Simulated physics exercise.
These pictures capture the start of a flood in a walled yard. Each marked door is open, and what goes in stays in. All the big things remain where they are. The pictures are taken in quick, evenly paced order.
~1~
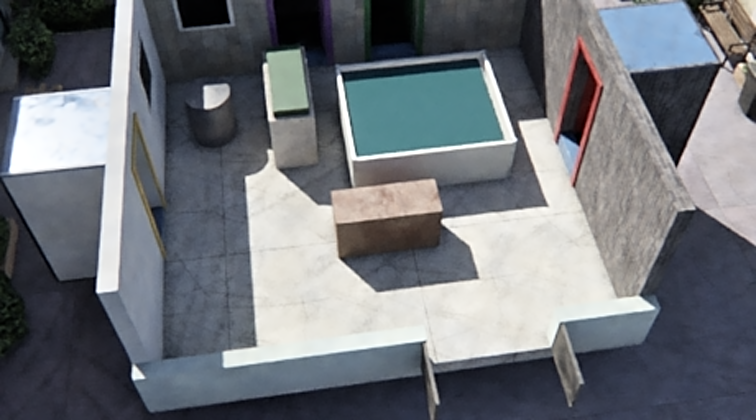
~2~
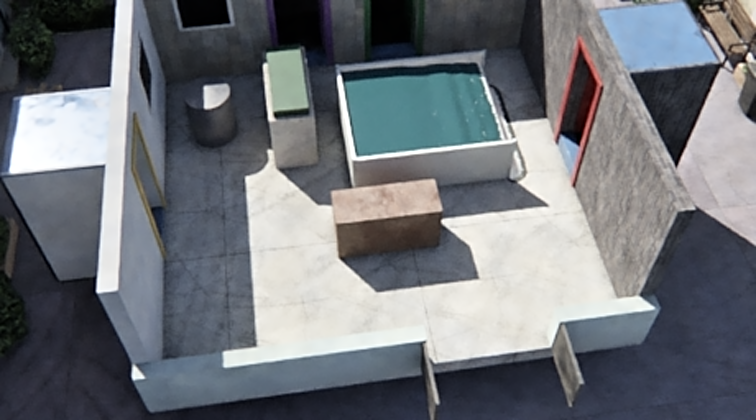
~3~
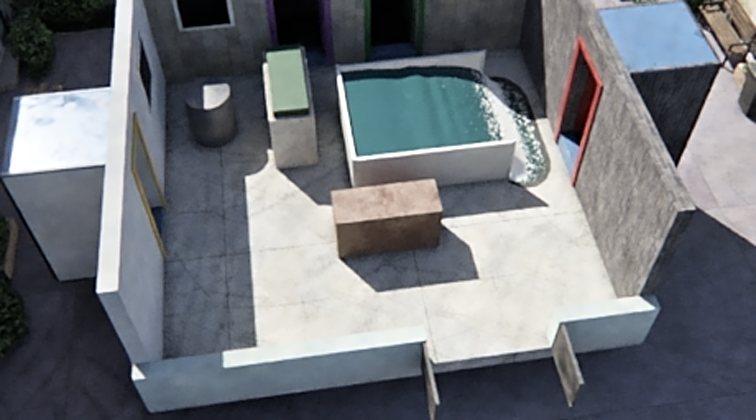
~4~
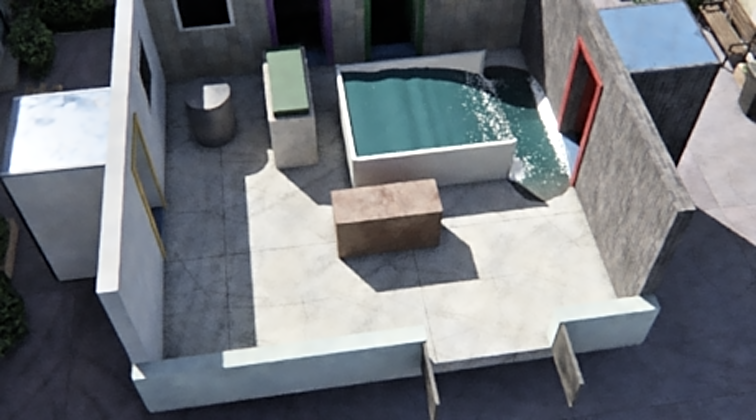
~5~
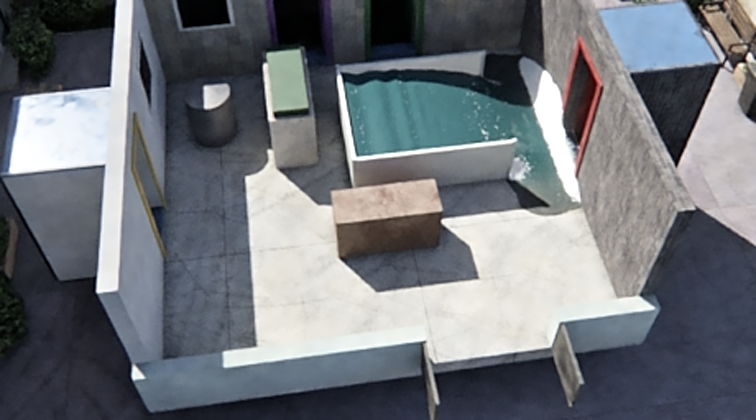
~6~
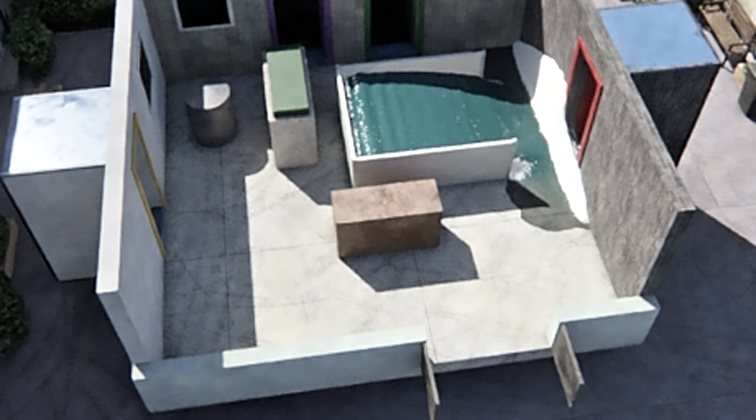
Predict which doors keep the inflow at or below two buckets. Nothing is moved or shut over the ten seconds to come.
Prediction: The red door goes above, the yellow door stays at or below, the purple door stays at or below, the green door stays at or below.
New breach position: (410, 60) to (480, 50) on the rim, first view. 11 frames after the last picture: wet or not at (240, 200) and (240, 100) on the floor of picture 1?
Order as given: Unwetted, then inundated.
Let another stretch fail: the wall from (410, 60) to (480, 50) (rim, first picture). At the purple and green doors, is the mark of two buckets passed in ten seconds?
Purple: Under the line; green: Over the line.
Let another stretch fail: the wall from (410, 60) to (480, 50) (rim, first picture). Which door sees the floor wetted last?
The yellow-painted one.
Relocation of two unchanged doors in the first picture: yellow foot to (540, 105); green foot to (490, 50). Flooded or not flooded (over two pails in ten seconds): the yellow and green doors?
Note: Yellow door beats the limit, green door beats the limit.
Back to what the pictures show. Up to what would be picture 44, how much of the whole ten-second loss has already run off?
About 80 per cent.
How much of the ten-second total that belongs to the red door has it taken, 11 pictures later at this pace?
Near 80 %, I'd say.
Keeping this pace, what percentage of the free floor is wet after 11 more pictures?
Estimate: Some 35 in a hundred.
A moment on, water covers 20 % of the floor; the red door far over two buckets in, the yellow door not reached, the purple door not reached, the green door not reached.
Next, water covers 35 % of the floor; the red door far over two buckets in, the yellow door not reached, the purple door wet at the sill, nothing in, the green door wet at the sill, nothing in.
Then, water covers 55 % of the floor; the red door far over two buckets in, the yellow door not reached, the purple door wet at the sill, nothing in, the green door wet at the sill, nothing in.
Later, water covers 90 % of the floor; the red door far over two buckets in, the yellow door wet at the sill, nothing in, the purple door under two buckets in, the green door wet at the sill, nothing in.
In the end, water covers 100 % of the floor; the red door far over two buckets in, the yellow door under two buckets in, the purple door under two buckets in, the green door wet at the sill, nothing in.
